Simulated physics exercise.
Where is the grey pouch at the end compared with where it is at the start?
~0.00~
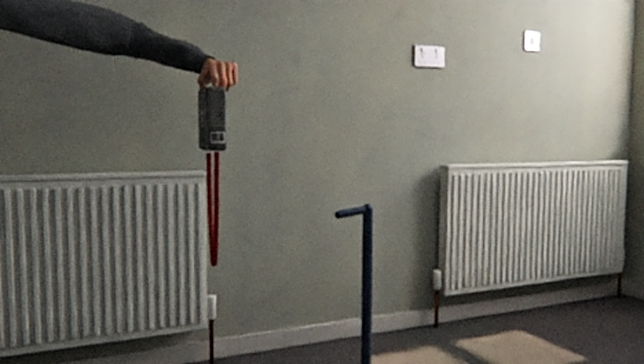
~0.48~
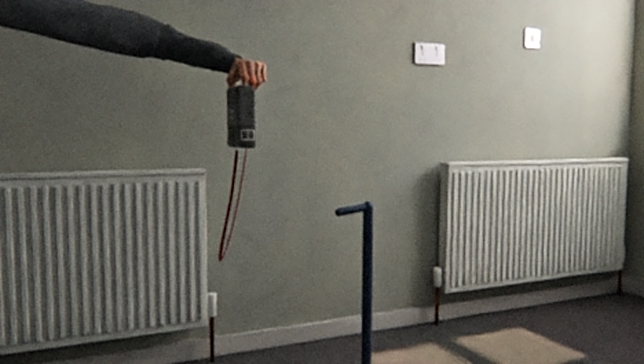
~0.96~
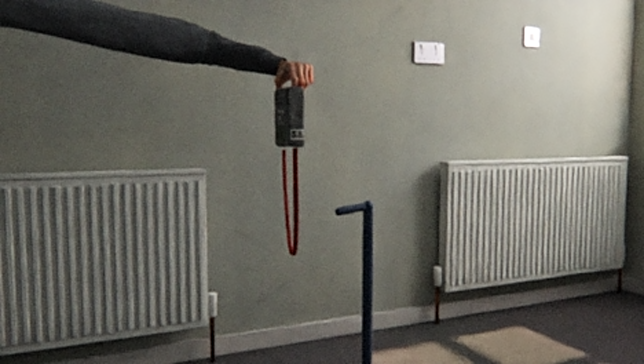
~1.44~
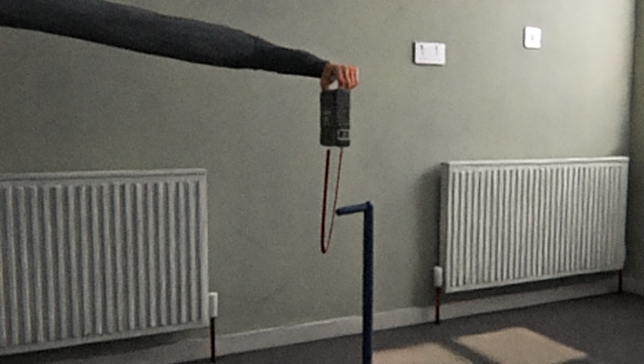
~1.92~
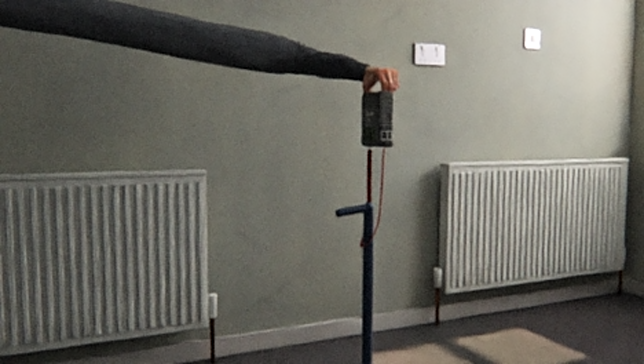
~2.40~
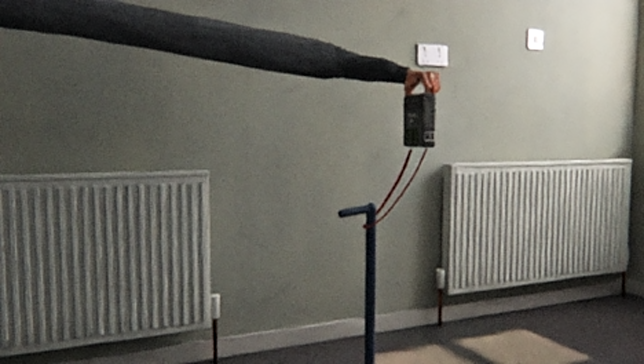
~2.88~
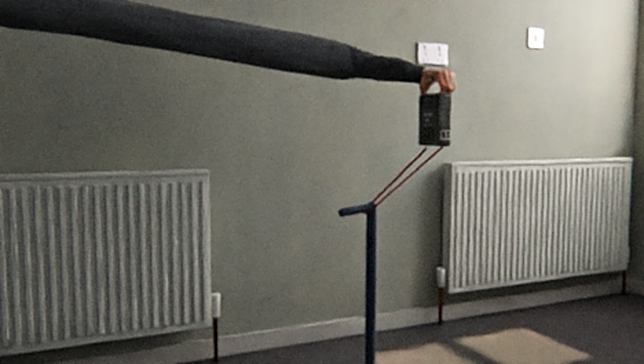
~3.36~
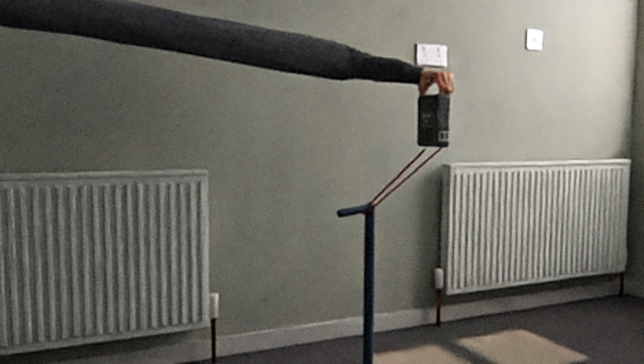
At the start the grey pouch is to the left of the stand, near the left radiator. By the end it is to the right of the stand, held just above the left edge of the right radiator.
